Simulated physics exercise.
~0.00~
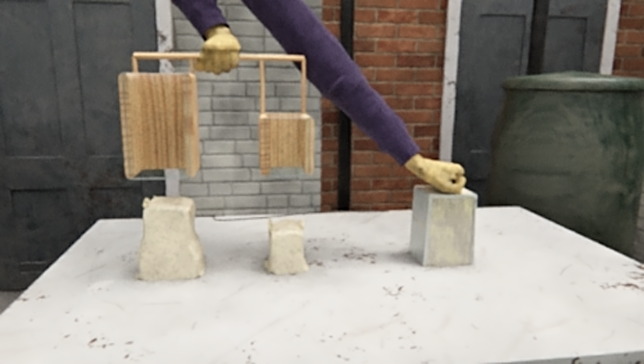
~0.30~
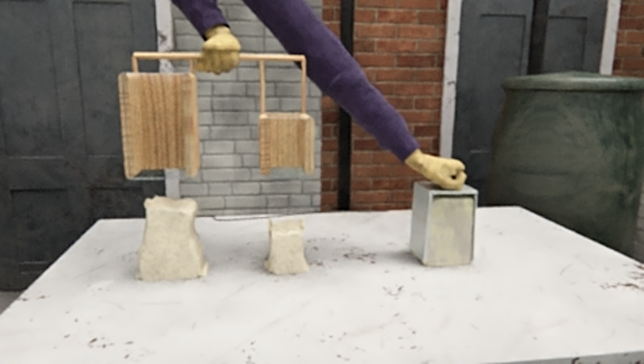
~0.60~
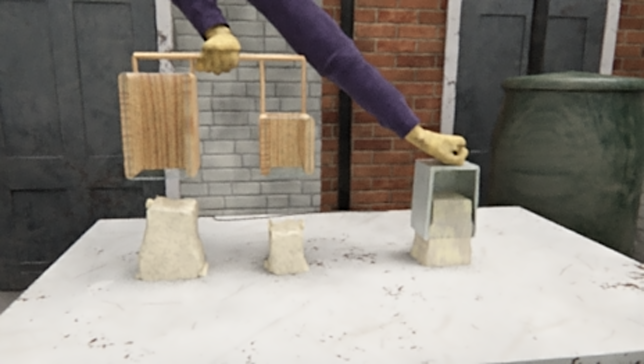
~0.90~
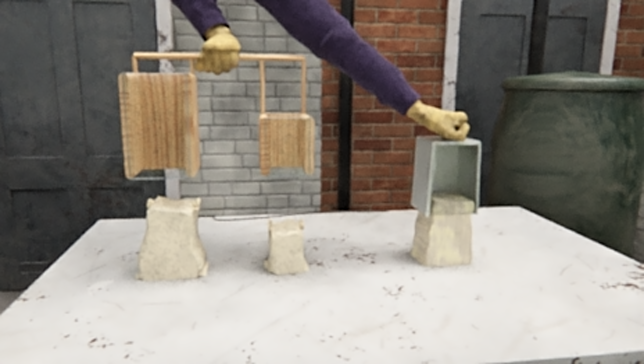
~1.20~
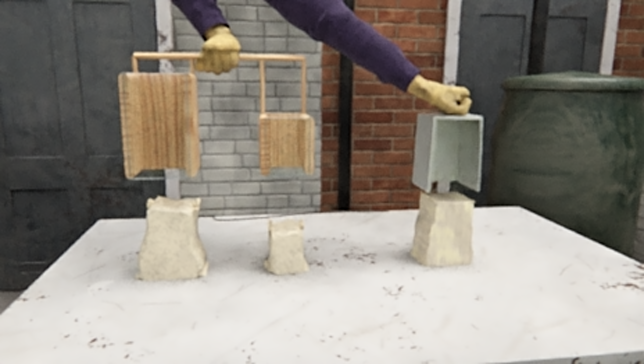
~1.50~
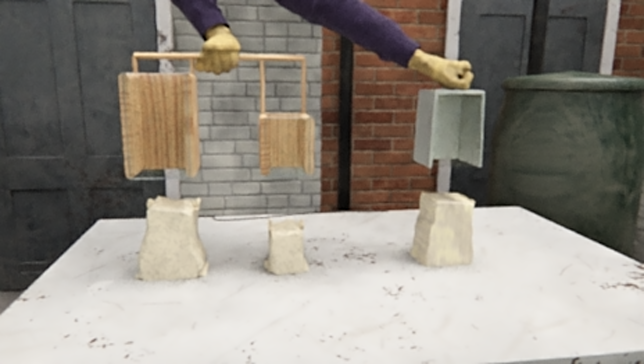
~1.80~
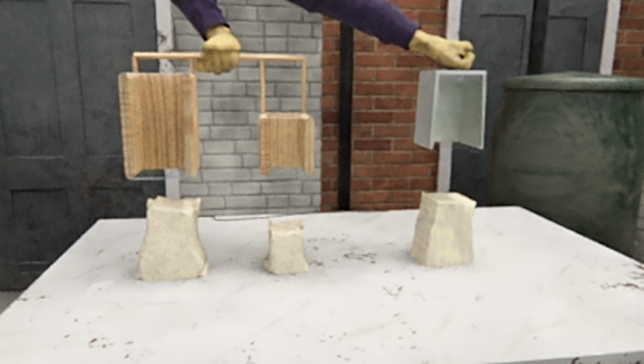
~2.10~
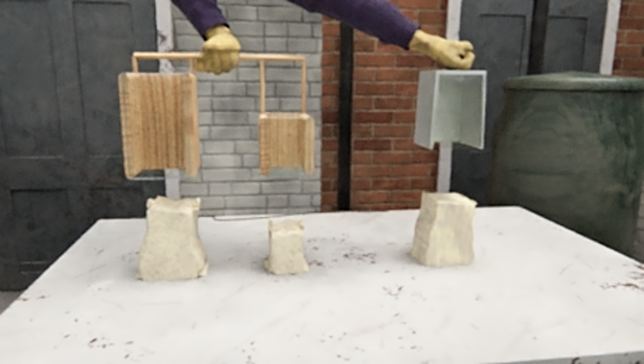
In front of dark doors, grey tiles and red brick, a speckled white table is seen from a fixed, slightly raised view, with a dull green barrel behind it at the right. One yellow-gloved hand holds a wooden frame with two wooden boxes hanging above two pale, lumpy blocks, a larger and a smaller. At the right, another gloved hand on a purple-sleeved arm rests on a grey tin. The hand lifts the tin straight up, uncovering a pale, thick block. Finally the tin hangs still, well clear, and the block stands nearly full height, wider at its base.
